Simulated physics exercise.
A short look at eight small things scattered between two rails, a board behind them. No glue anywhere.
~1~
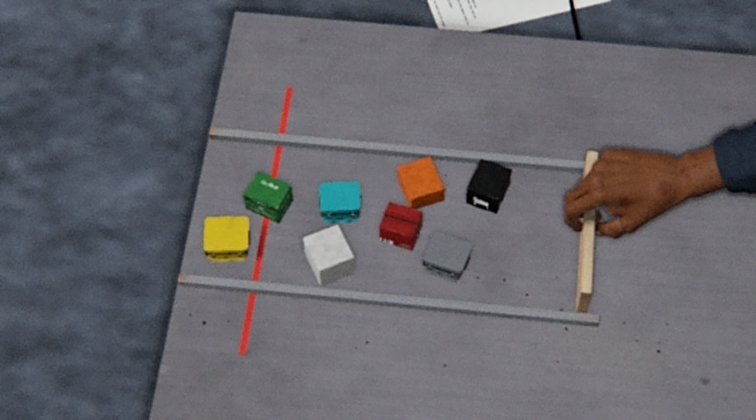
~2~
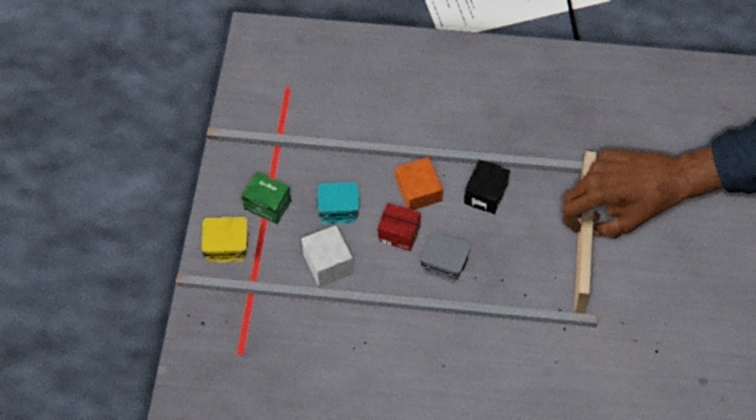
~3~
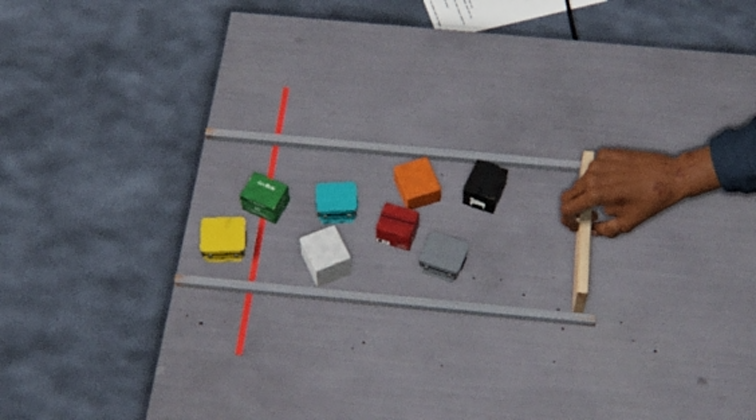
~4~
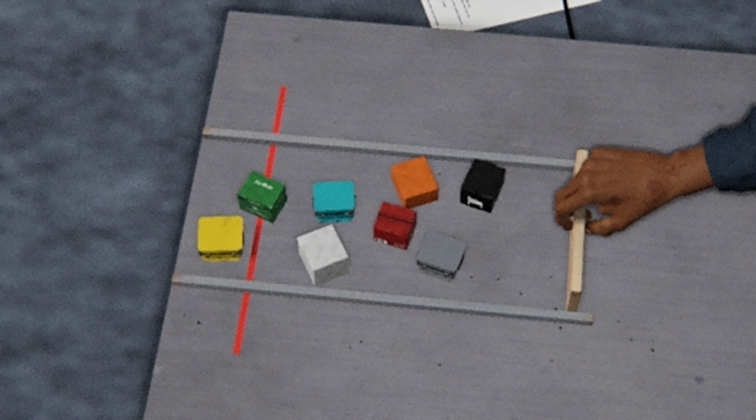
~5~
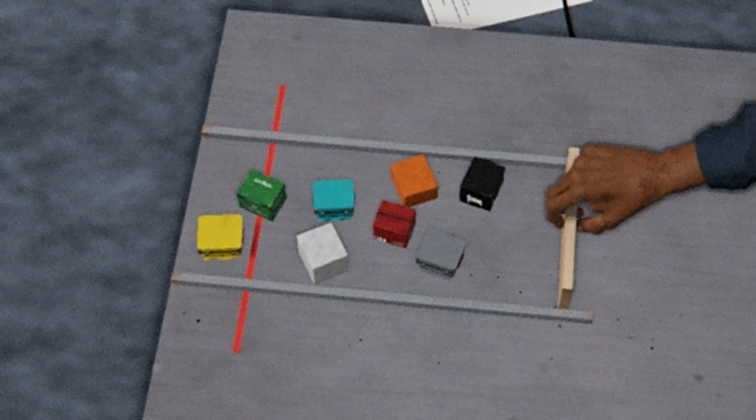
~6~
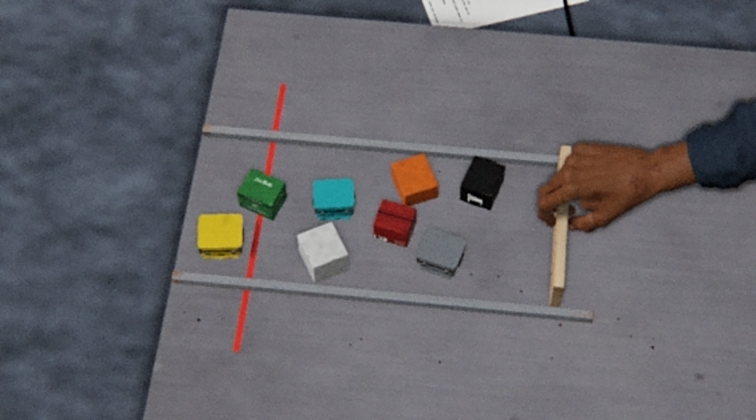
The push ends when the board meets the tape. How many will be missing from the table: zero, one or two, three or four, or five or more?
As it turns out, the number that fall off is one or two.
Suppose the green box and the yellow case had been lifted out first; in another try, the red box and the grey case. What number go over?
0 in the first case, 0 in the second.
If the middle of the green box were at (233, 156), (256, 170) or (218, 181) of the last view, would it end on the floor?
In that order, it is lost; falls; drops off.
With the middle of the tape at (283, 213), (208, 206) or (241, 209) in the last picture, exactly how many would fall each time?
In that order 0, 5 and 3.
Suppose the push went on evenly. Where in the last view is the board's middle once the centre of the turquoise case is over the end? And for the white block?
About (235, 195), and (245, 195) for the other.
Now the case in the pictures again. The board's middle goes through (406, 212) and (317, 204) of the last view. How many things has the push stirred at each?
5 and 8.
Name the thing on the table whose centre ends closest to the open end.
The white block ends nearest.
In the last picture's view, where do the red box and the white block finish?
The red box stops around (246, 197); the white block around (194, 244).
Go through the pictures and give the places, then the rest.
In the first picture, yellow case (227, 240); green box (269, 197); white block (329, 256); board (587, 232); tape (267, 214).
In the second picture, green box (267, 198); board (585, 232).
In the third picture, white block (326, 256); grey case (444, 258).
In the fourth picture, yellow case (221, 239); black box (483, 185).
In the fifth picture, green box (262, 195); turquoise case (334, 200).
In the sixth picture, yellow case (221, 237); green box (262, 194); white block (323, 252); board (560, 226); tape (261, 211).
Early on, none off yet; yellow case at rest near (221, 237); green box at rest near (262, 194); white block at rest near (323, 252).
A while later, none off yet; yellow case at rest near (221, 237); green box at rest near (262, 194); white block moving near (315, 254).
Further along, none off yet; yellow case travelled a little near (200, 234); green box travelled about its own width near (222, 190); white block travelled well along near (236, 248).
Finally, the number that fall off is one or two; lost, green box and yellow case.
